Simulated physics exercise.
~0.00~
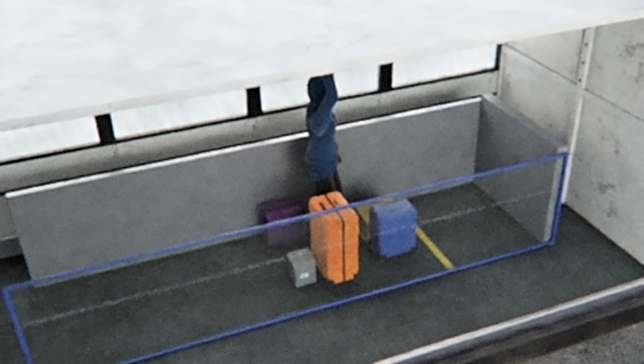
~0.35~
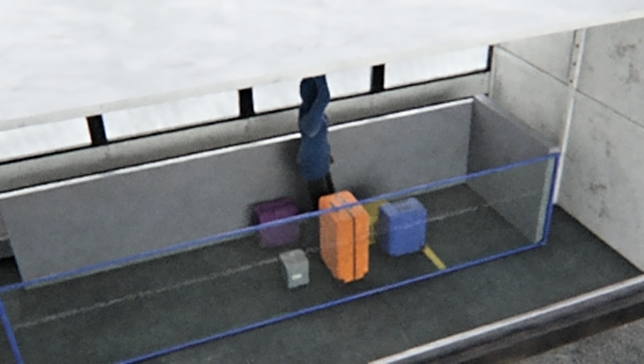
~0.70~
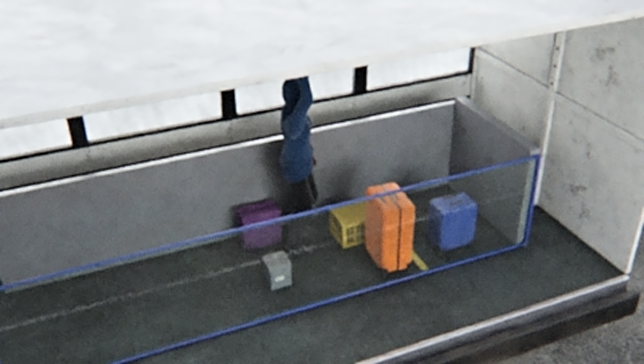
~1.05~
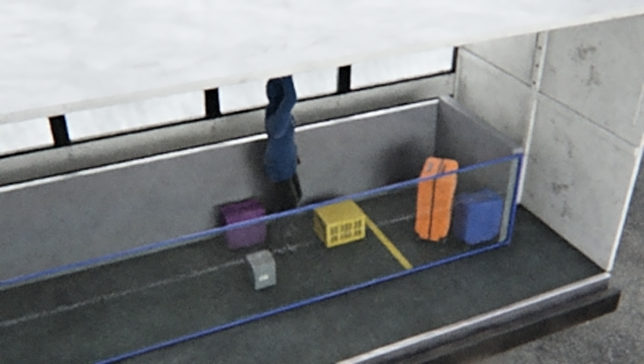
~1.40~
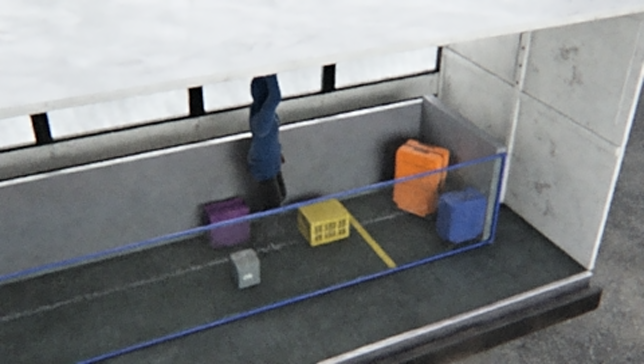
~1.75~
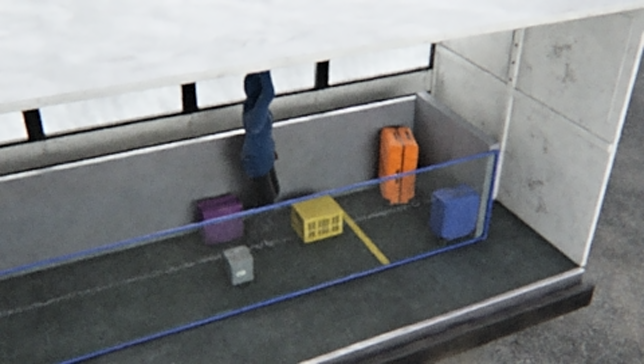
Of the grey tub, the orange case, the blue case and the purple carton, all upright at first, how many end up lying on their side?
None of them do. The grey tub, both wheeled cases and the purple carton are all still upright at the end.
